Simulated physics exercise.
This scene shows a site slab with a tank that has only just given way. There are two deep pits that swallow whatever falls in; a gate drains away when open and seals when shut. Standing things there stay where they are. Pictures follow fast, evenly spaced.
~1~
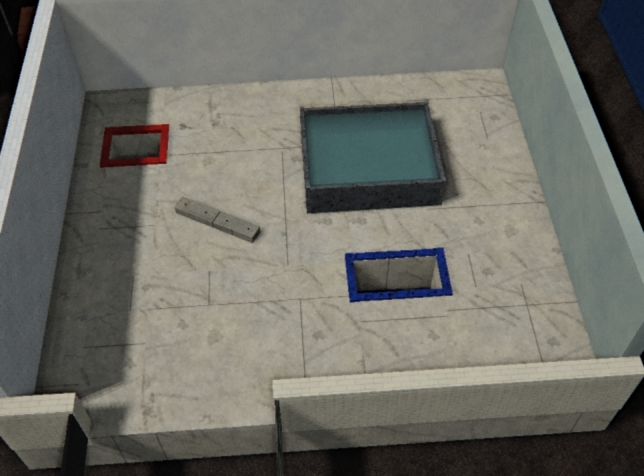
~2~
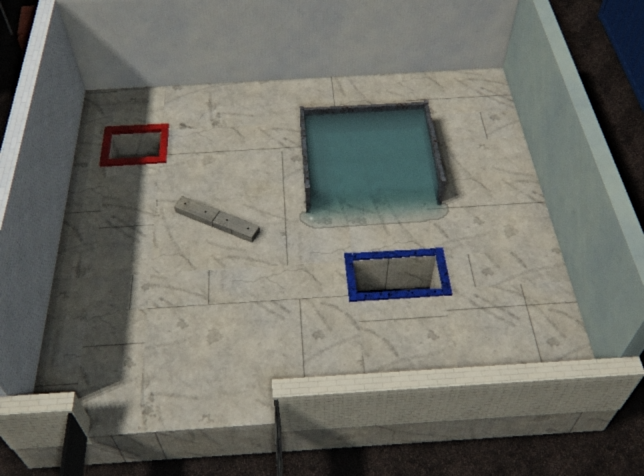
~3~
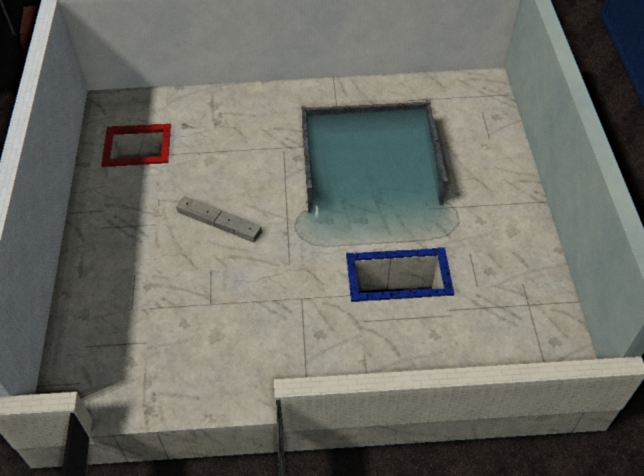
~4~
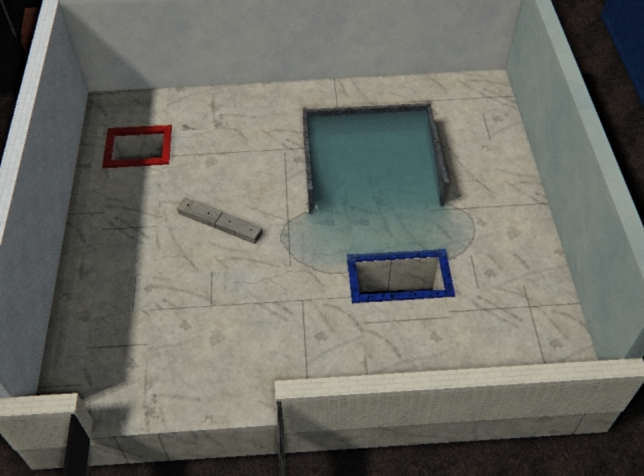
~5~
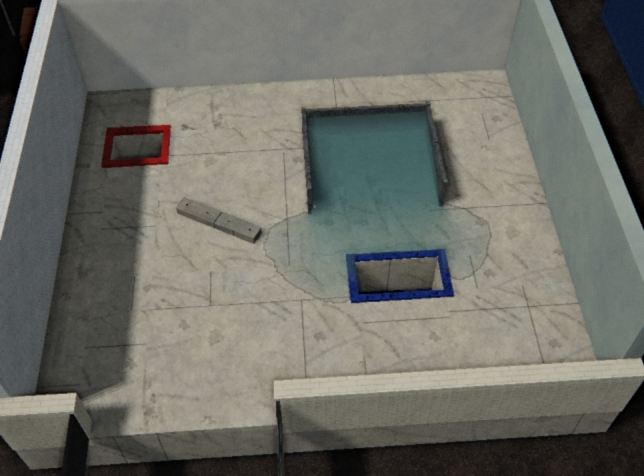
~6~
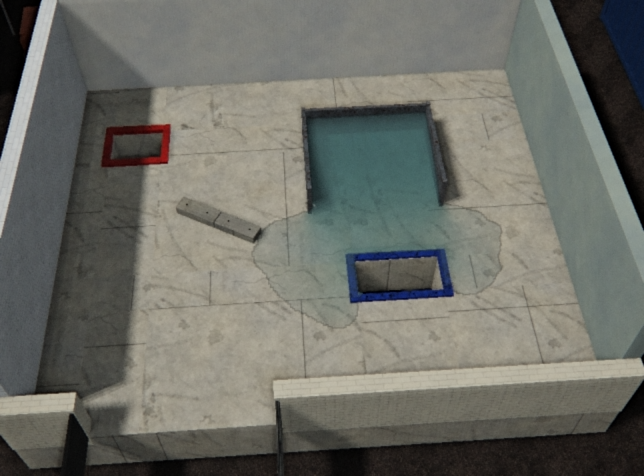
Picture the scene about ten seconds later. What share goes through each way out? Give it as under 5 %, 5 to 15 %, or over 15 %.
Shares - through the gate, over 15 %; through the blue pit, over 15 %; through the red pit, under 5 %.
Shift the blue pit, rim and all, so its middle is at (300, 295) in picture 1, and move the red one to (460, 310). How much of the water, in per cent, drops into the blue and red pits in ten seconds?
In per cent: Blue 20, red 14.
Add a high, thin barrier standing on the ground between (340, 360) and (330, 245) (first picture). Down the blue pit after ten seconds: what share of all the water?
Parts in a hundred: Blue 45.
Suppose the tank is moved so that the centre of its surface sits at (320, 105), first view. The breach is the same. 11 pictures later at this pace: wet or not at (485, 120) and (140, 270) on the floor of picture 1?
First spared, then spared.
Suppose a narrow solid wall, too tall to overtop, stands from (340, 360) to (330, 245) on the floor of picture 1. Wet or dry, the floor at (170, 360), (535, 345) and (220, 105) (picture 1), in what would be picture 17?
Swamped, swamped, untouched.
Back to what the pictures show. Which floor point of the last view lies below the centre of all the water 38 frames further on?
Centre: Close to (354, 283).
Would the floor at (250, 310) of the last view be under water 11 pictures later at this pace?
That spot: Soaked.
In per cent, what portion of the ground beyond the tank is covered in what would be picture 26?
Roughly 35 percent, I reckon.
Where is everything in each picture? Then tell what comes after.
In the first picture, still water in the tank at (370, 147).
In the second picture, the front is at (307, 220), out from the gap at (374, 200).
In the third picture, the front is at (302, 230), out from the gap at (376, 201).
In the fourth picture, the front is at (296, 250), out from the gap at (377, 203).
In the fifth picture, the front is at (293, 277), out from the gap at (376, 202).
In the sixth picture, the front is at (329, 320), out from the gap at (376, 203).
A moment on, water covers 20 % of the floor; the gate 0 %, the blue pit 17 %, the red pit 0 %.
Next, water covers 30 % of the floor; the gate 1 %, the blue pit 28 %, the red pit 0 %.
Then, water covers 35 % of the floor; the gate 8 %, the blue pit 35 %, the red pit 0 %.
Later, water covers 40 % of the floor; the gate 14 %, the blue pit 38 %, the red pit 0 %.
In the end, water covers 55 % of the floor; the gate 18 %, the blue pit 38 %, the red pit 0 %.
